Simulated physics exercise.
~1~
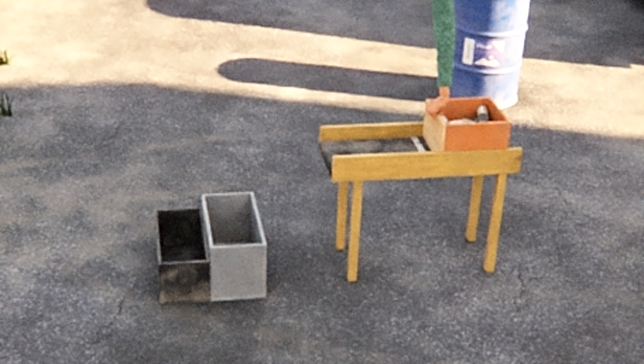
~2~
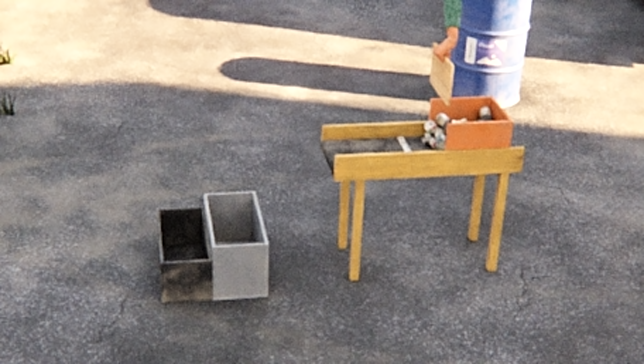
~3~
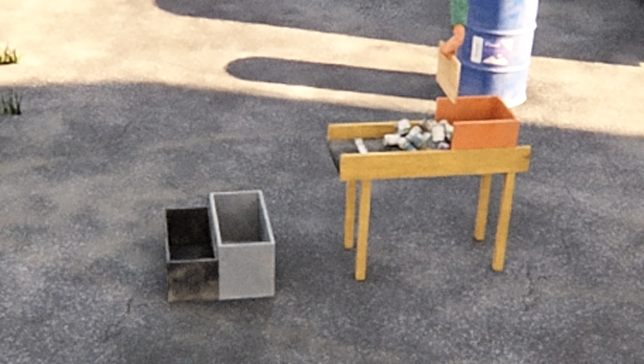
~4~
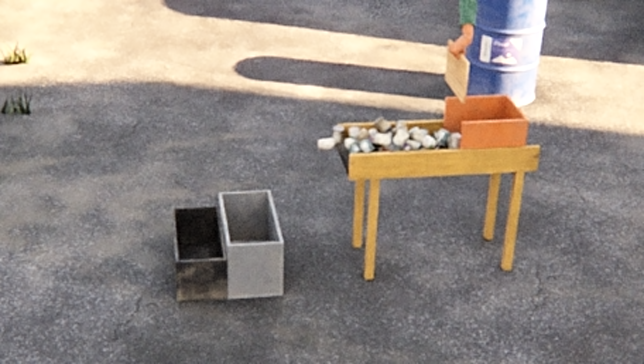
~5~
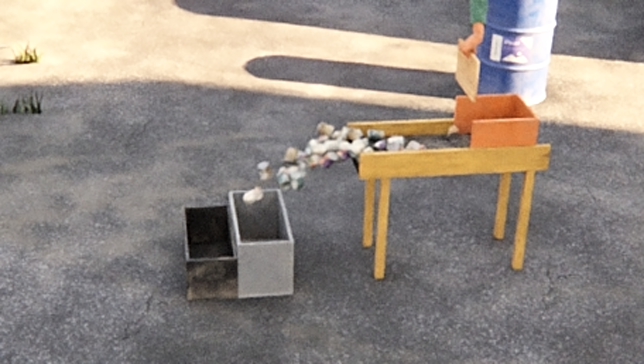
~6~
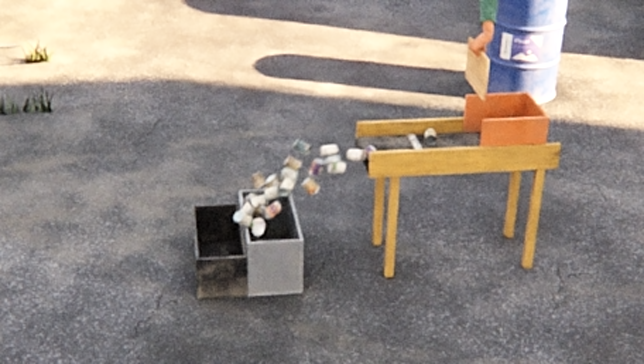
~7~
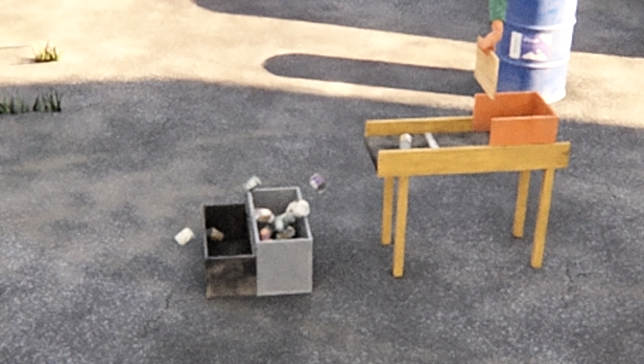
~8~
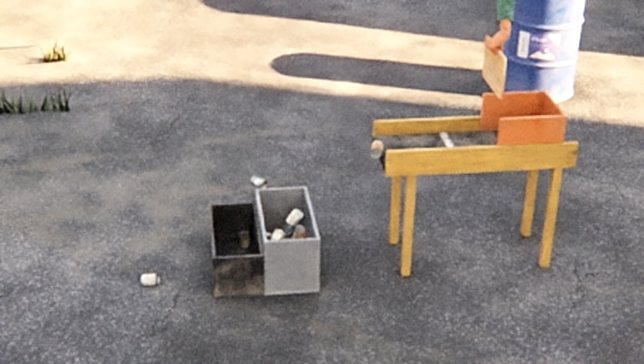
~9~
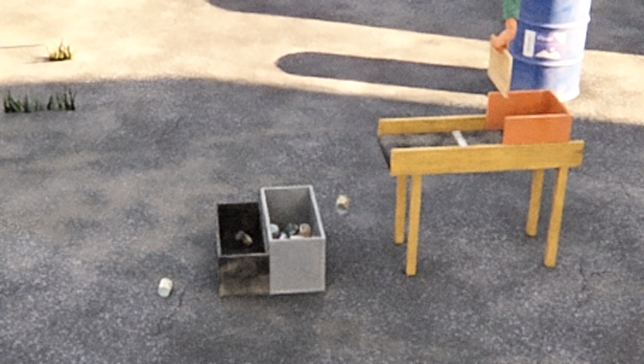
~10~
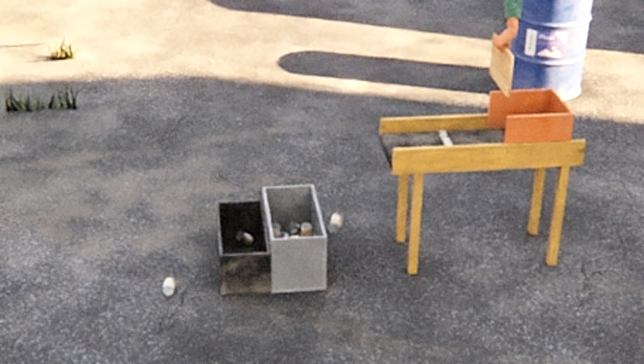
A loose pile of small pale tins pours off a yellow wooden conveyor table on sunlit and shaded asphalt, seen from slightly above. A hand in a green sleeve, beside a blue barrel, lifts a wooden gate from an orange pen at the table's right end. The tins spill out and ride left along the dark belt, then fly off its end in a stream. Most drop into the tall grey tote, while one lands in the lower black tote beside it and another on the ground beyond. A few stragglers follow, and two tins end up right of the grey tote.
